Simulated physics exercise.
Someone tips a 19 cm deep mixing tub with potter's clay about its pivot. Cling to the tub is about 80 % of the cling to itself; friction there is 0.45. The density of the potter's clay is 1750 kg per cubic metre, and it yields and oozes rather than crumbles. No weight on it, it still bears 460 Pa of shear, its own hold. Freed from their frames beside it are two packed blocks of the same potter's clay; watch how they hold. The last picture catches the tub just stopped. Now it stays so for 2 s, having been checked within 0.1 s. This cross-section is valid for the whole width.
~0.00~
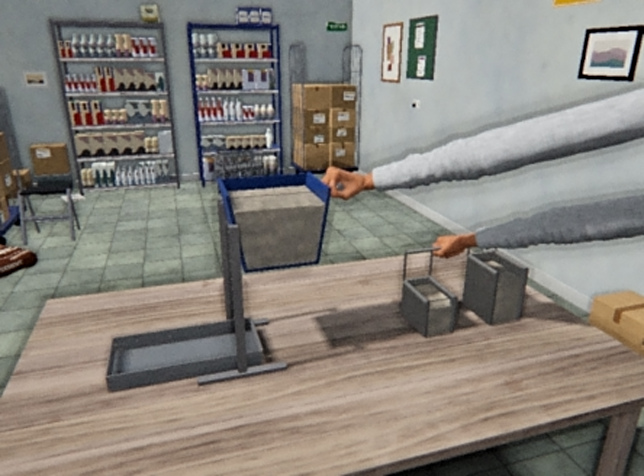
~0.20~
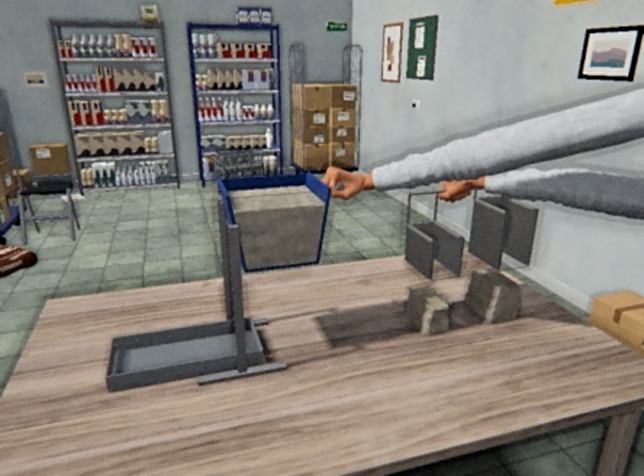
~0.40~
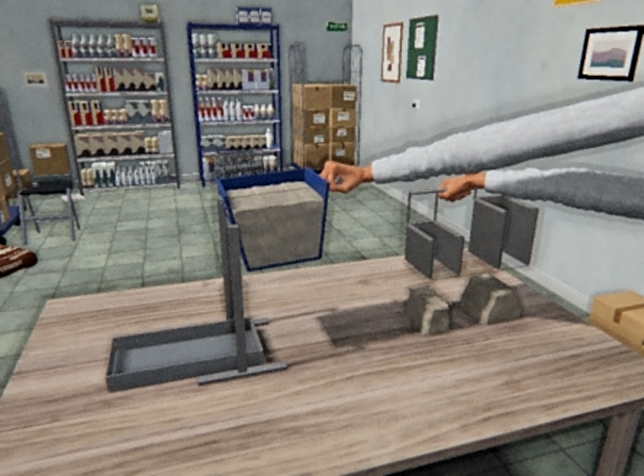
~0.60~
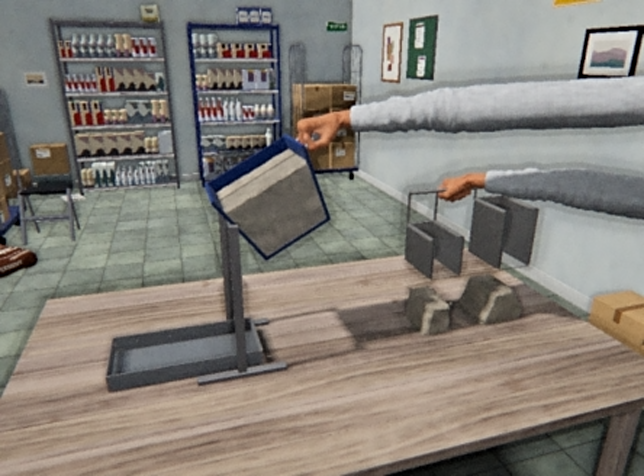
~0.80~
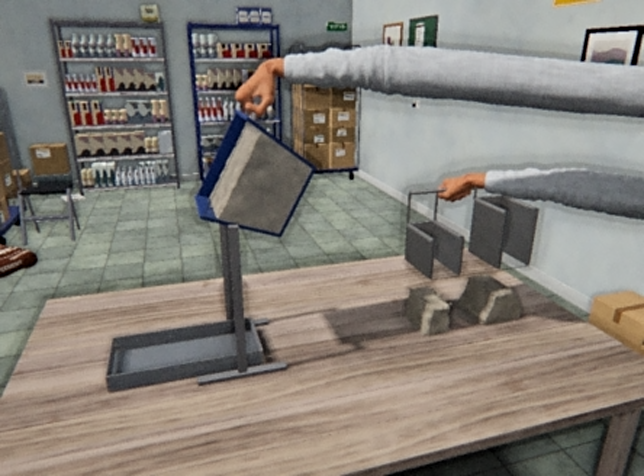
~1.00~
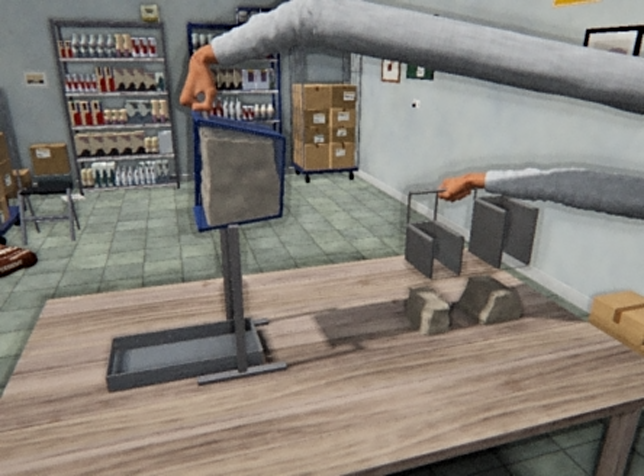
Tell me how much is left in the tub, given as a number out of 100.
It should be close to 45 out of 100.
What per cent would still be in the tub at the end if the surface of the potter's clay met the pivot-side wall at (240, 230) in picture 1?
Around 60 per cent.
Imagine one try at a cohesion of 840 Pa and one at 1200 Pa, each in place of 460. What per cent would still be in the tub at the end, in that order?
Roughly 65 % followed by roughly 100 %.
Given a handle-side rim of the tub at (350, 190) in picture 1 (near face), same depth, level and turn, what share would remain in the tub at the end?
35 %.
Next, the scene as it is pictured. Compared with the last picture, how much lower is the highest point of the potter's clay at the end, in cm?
Roughly 10 cm.
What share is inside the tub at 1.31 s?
Close to 60 in a hundred.
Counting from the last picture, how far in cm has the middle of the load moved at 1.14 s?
Around 5 centimetres.
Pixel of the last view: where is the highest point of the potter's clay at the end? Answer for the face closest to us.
About (255, 179).
After 1.14 s, the tub is at 86 degrees and holds 85 %.
After 1.31 s, the tub is at 86 degrees and holds 59 %.
After 1.48 s, the tub is at 86 degrees and holds 51 %.
After 1.65 s, the tub is at 86 degrees and holds 45 %.
After 3.00 s, at the end, the tub is at 86 degrees and holds 45 %.
